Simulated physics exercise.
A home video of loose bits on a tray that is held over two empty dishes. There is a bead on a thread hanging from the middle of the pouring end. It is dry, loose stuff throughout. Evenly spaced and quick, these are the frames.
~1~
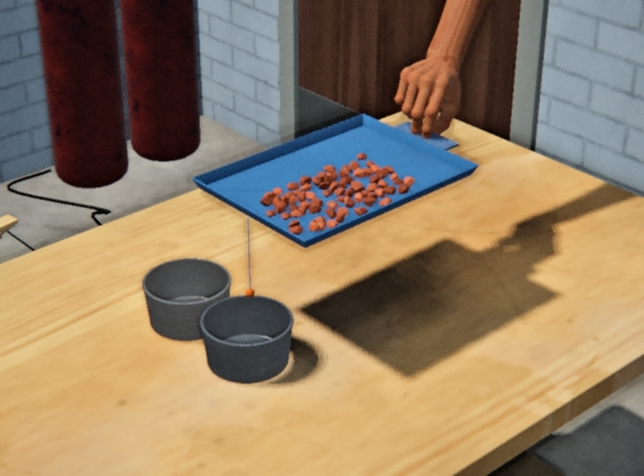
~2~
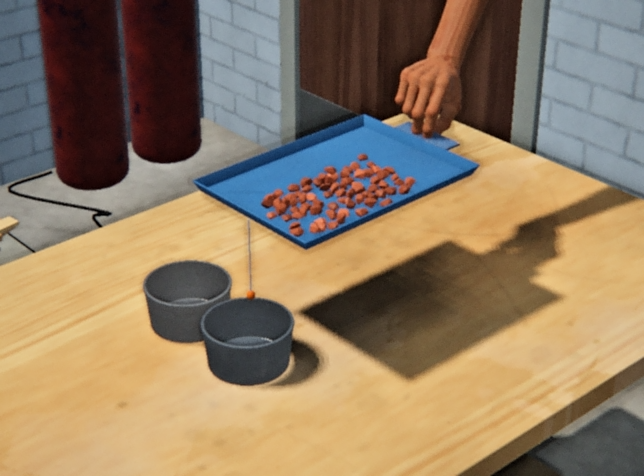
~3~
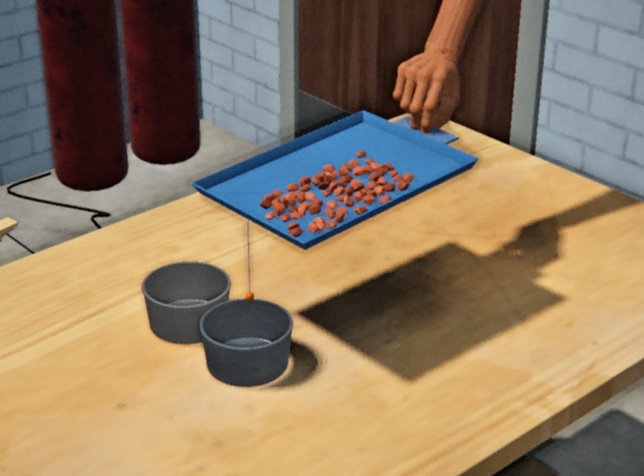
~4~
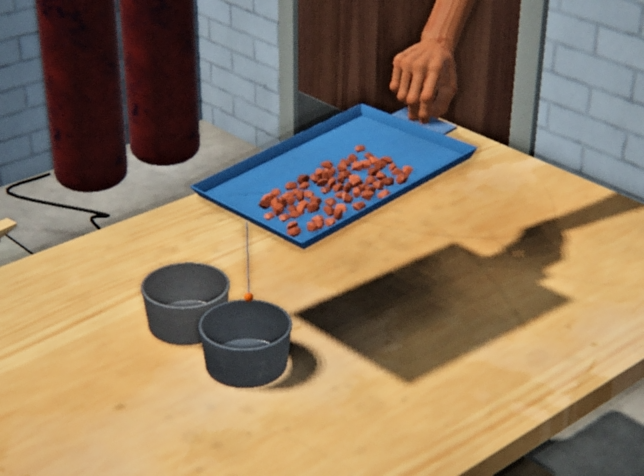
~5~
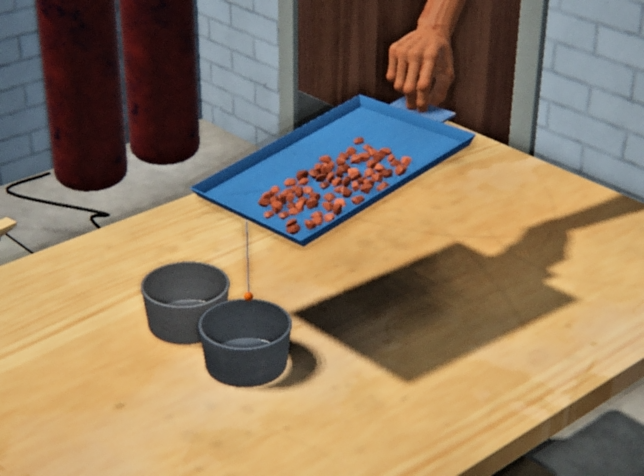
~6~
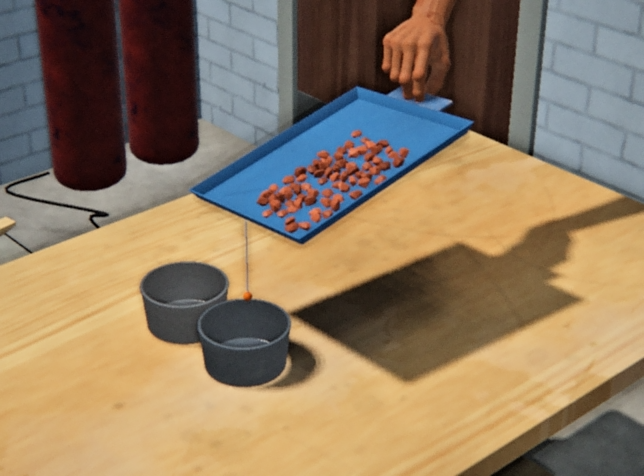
A hand reaches in from the top right, gripping the handle of a blue tray of reddish-brown bits above a pale wooden table, seen from above at an angle. Two empty dark grey dishes sit below at left near an orange bead on a thread, with dark red cylinders behind. The hand raises the tray's handle end slightly, steepening its slant, while the view stays practically still.
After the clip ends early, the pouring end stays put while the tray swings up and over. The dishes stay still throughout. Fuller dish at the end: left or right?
Left.
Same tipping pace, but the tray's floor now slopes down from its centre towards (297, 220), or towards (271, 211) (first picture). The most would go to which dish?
The rightmost dish; the rightmost dish.
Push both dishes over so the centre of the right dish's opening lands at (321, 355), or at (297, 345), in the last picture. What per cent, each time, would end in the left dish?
Trial 1 near 10 percent, trial 2 near 40 percent.
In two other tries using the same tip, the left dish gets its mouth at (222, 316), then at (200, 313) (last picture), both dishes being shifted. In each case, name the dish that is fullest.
First place: The leftmost dish. Second place: The leftmost dish.
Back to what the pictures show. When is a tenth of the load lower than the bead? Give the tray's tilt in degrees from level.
Somewhere around 55 degrees.
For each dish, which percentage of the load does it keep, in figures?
Left about 80, right about 10 in a hundred.
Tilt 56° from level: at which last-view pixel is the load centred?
The load is centred around (219, 202).
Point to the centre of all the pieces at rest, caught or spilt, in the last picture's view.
Last view, resting centre - approx. (191, 318).
Soon after the last picture, tray tipped steeply; most on the tray; a small part in the left dish; a small part in the air.
A little later, tray tipped right over; a small part in the right dish; most in the left dish; a small part outside both.
Later still, tray tipped past a quarter turn; a small part in the right dish; most in the left dish; a small part outside both.
At rest, tray tipped past a quarter turn; a small part in the right dish; most in the left dish; a small part outside both.
